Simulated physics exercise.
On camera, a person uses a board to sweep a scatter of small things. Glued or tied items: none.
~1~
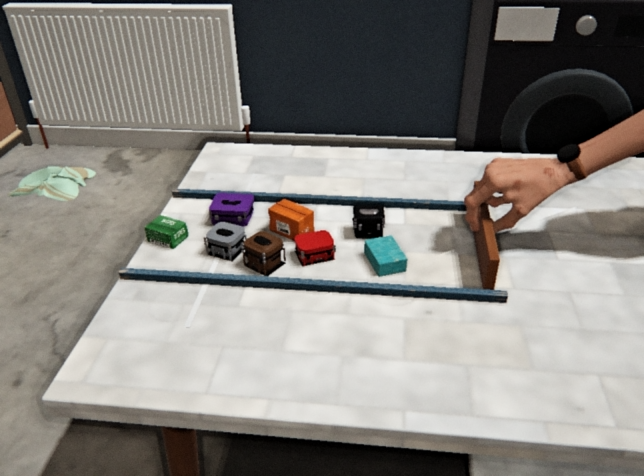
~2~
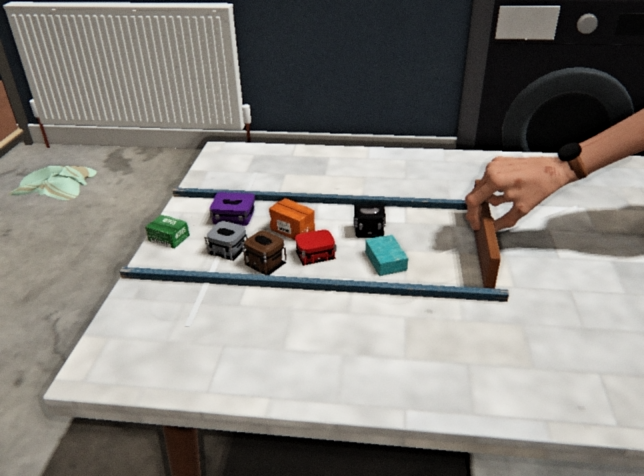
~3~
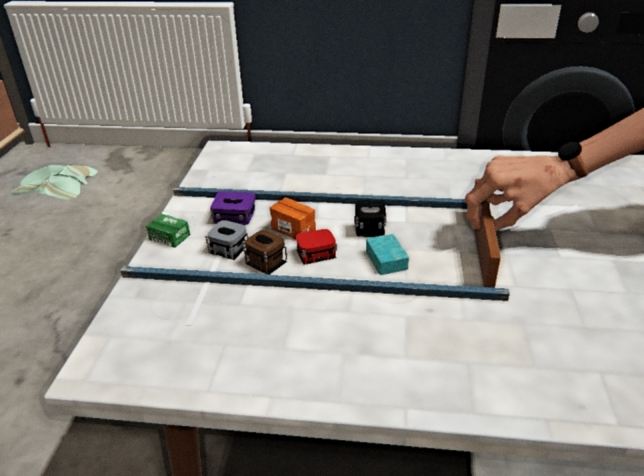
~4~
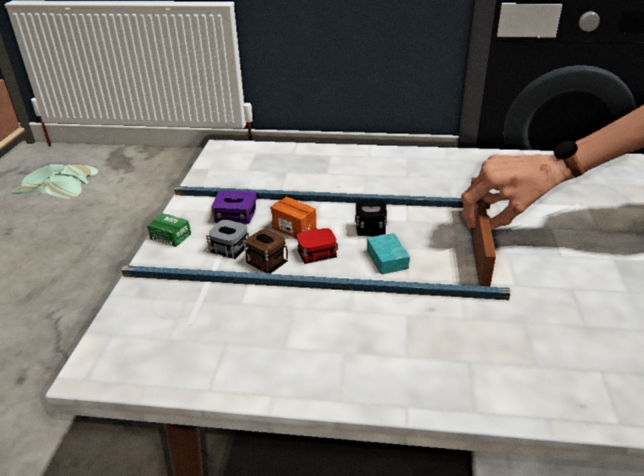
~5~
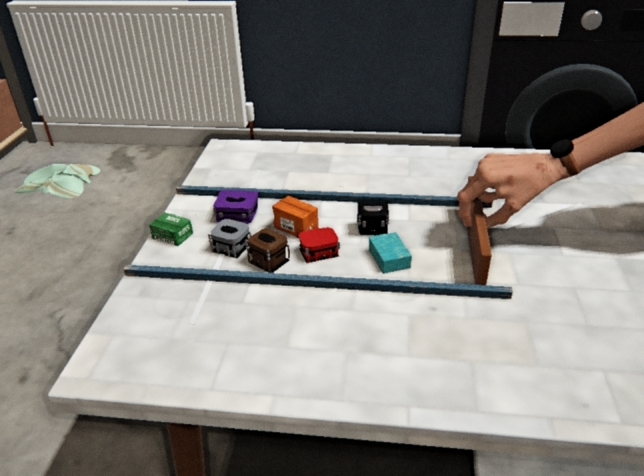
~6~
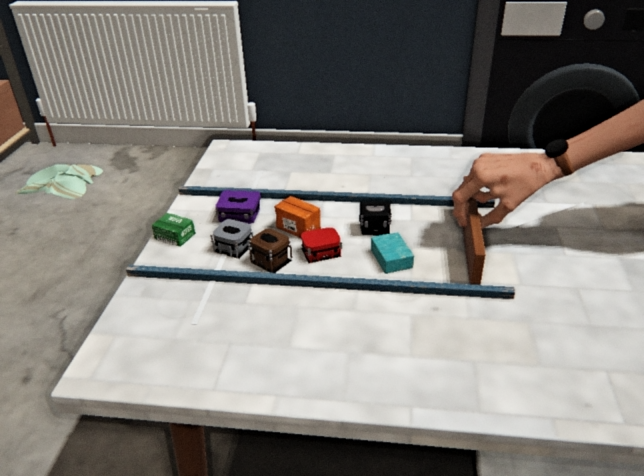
A person's right-side arm, wearing a dark wristband, holds a brown board upright on a pale tiled table, seen from above at an angle, with a white radiator and dark appliance behind. Between two blue rails sit small green, purple, grey, brown, orange, red, black and turquoise cases, left of the board. The hand slides the board slightly left while the cases stay put and the camera drifts very slightly.
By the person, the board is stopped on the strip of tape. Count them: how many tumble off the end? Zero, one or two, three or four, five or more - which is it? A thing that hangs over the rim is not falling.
The fallen count comes to one or two.
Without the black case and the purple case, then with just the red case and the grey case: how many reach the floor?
The first count is 1 and the second is 1.
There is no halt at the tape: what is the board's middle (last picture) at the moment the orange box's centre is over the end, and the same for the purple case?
I'd put it close to (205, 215), and close to (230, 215) for the other one.
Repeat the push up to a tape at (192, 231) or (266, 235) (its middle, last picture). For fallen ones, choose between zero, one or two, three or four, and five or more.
5 or more; no fall at all.
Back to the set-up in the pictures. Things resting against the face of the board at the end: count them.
It's 2.
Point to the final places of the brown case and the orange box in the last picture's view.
The brown case finishes at (175, 252); the orange box finishes at (186, 212).
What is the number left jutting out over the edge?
As for overhanging, the count is 2.
A little later, none off yet; green box at rest near (174, 229); purple case at rest near (239, 208); grey case at rest near (233, 239).
Next, none off yet; green box at rest near (174, 229); purple case at rest near (239, 208); grey case at rest near (231, 238).
Later still, none off yet; green box shifted a little near (160, 227); purple case shifted about its own width near (196, 201); grey case shifted well along near (183, 238).
When it is over, the number that fall off is one or two; down, green box.
